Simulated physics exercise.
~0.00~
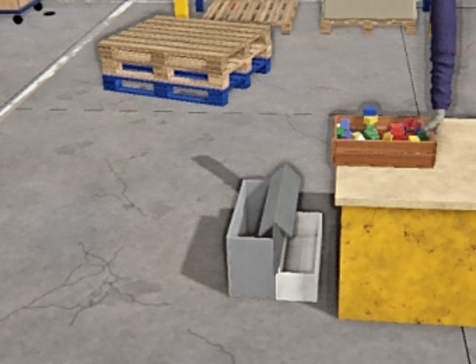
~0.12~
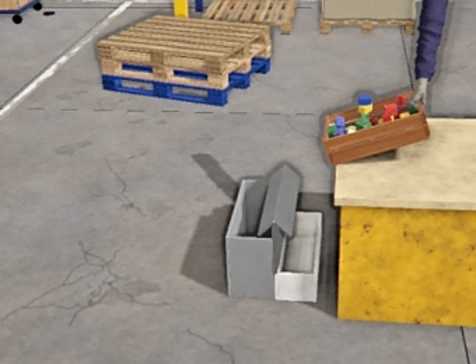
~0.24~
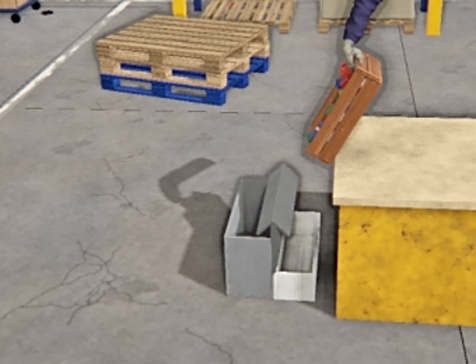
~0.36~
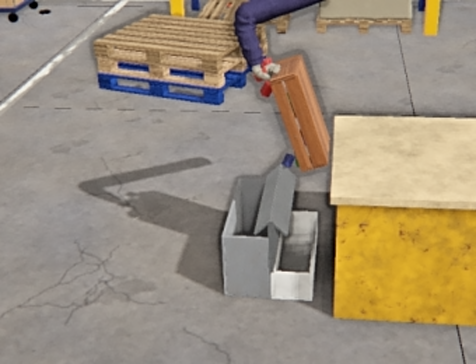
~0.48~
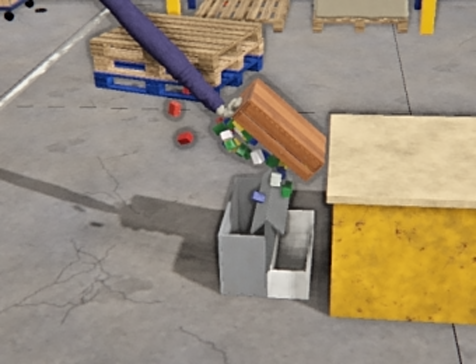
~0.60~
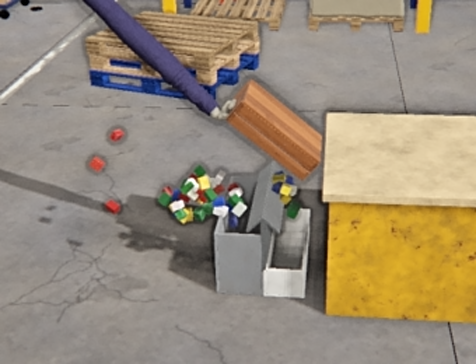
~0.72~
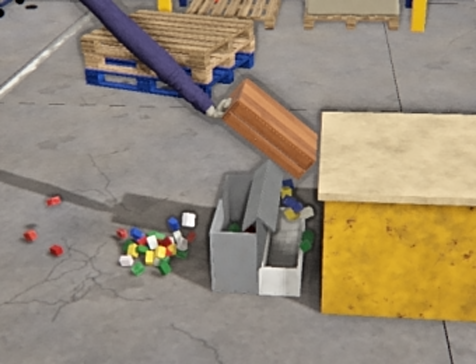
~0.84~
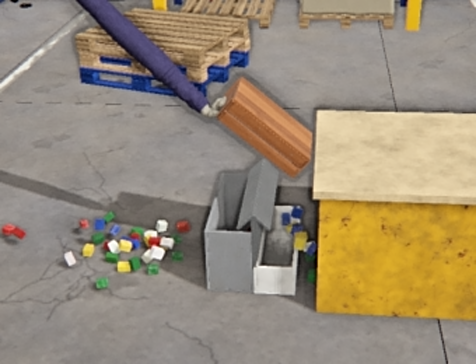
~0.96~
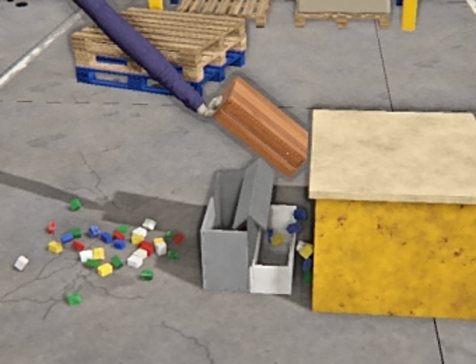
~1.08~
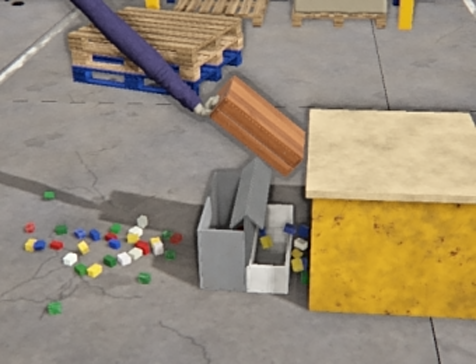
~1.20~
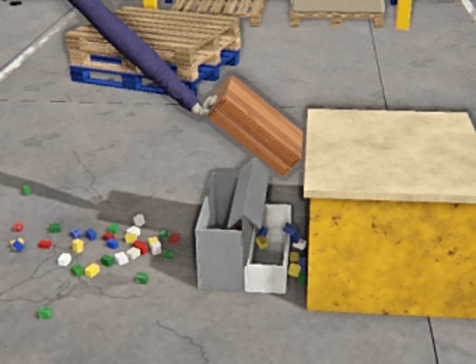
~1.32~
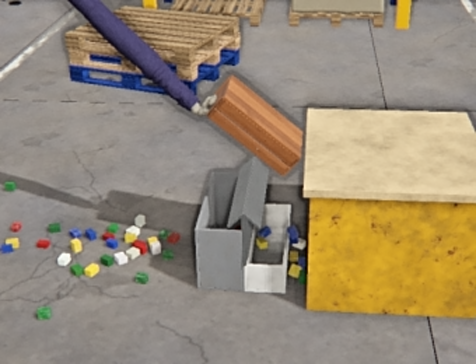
A wooden crate of colourful toy bricks was lifted off the bench by a purple arm, swung left and tipped over the grey and white containers, spilling most bricks onto the floor left of them, while a few landed inside and beside the bench.
